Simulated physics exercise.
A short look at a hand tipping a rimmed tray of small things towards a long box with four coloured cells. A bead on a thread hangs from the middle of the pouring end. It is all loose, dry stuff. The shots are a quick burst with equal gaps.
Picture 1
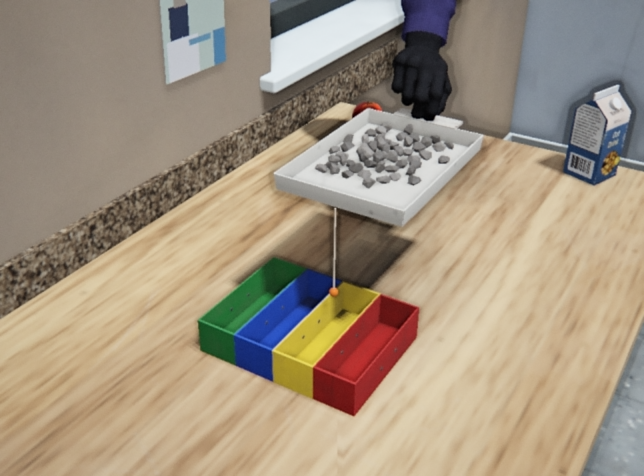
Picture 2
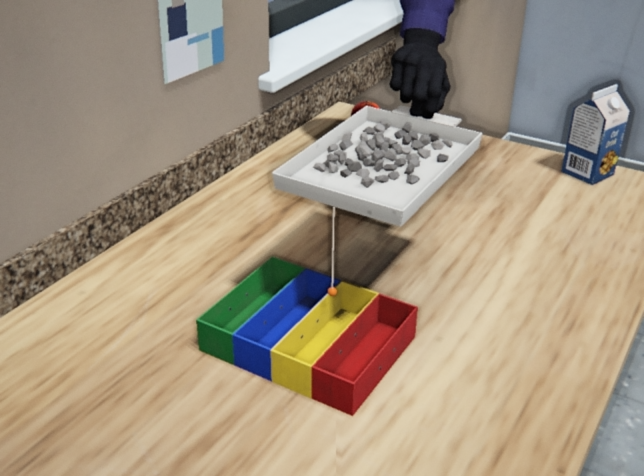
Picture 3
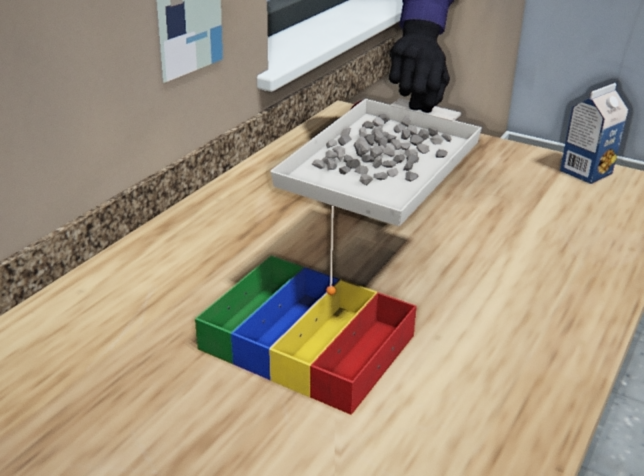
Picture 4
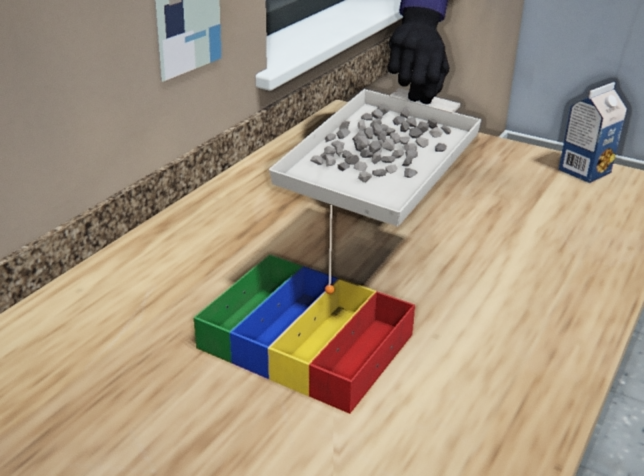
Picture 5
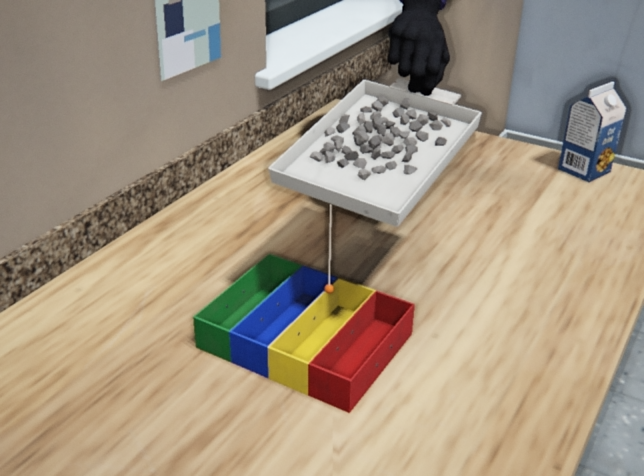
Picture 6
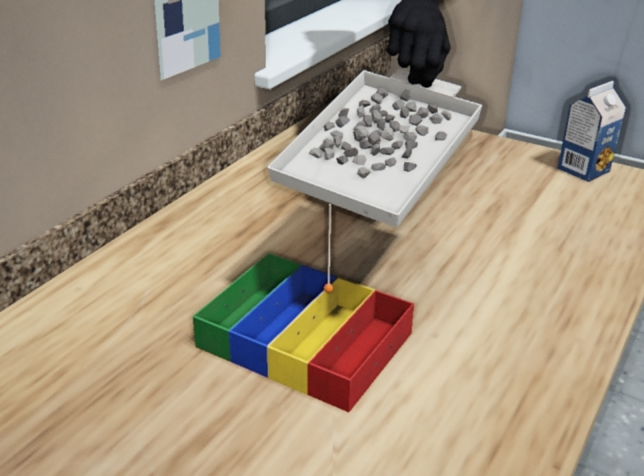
Gloved hand slowly raising the back of a tray of grey gravel, tilting it slightly above green, blue, yellow and red compartments.
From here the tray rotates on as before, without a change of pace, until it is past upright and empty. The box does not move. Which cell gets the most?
It favours the red compartment.
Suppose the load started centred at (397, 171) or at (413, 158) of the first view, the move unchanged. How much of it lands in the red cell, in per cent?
Roughly 60 per cent, and 60 per cent.
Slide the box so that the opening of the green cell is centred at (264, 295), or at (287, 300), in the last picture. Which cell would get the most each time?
First the cell in red, then that yellow cell.
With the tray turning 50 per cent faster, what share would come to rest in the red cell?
It comes to 60 per cent or so.
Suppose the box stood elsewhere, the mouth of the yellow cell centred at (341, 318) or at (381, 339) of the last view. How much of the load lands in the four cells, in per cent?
Roughly 100 per cent, and 100 per cent.
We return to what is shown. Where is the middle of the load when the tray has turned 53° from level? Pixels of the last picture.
Close to (369, 182).
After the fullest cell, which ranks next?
The runner-up: That yellow cell.
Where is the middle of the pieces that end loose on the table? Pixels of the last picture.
Around (414, 439).
Soon, tray tipped steeply; all on the tray.
A while on, tray tipped right over; most on the tray; a small part in the red cell; a stray few in the yellow cell; a stray few falling or outside the box.
Towards the end, tray tipped past a quarter turn; about half in the red cell; about a quarter in the yellow cell; about a quarter falling or outside the box.
Finally, tray tipped past a quarter turn; about half in the red cell; about a quarter in the yellow cell; none in the blue cell; none in the green cell; about a quarter outside the box.
